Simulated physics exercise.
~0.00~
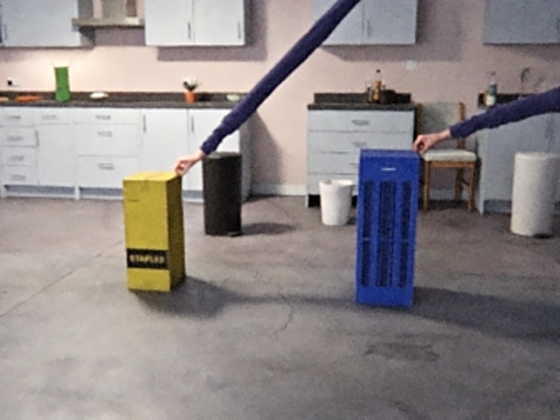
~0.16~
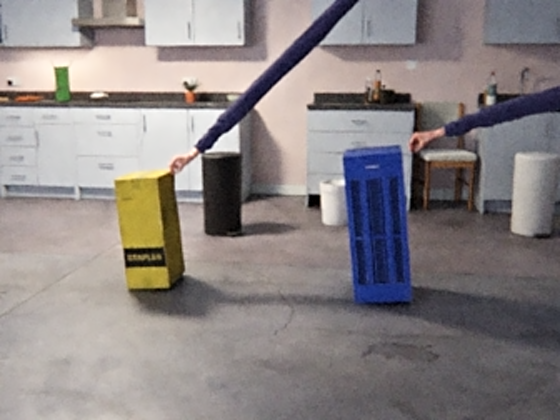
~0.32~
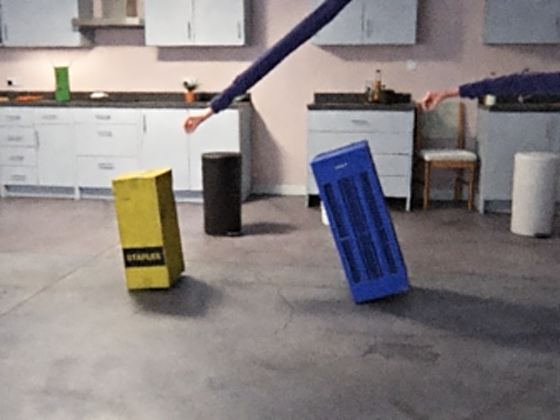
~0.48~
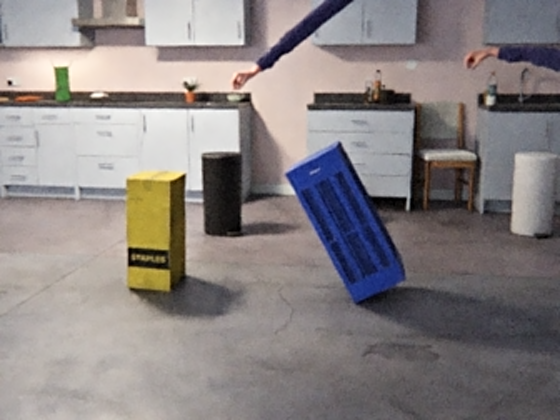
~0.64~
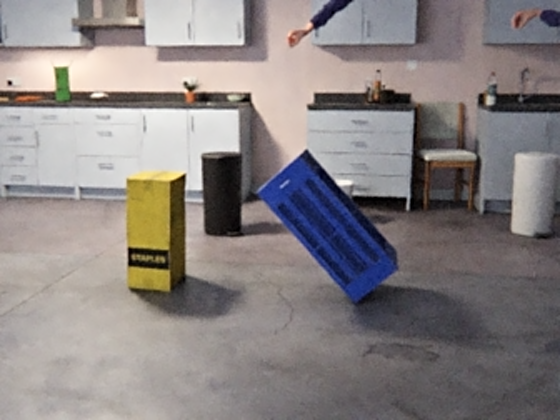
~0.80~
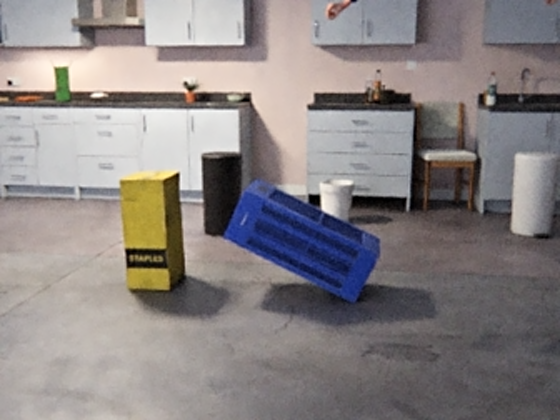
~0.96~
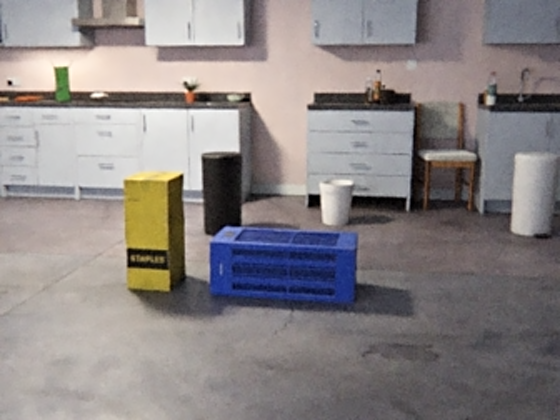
Two tall boxes are shoved by hands; the yellow rocks back upright, the blue topples left.
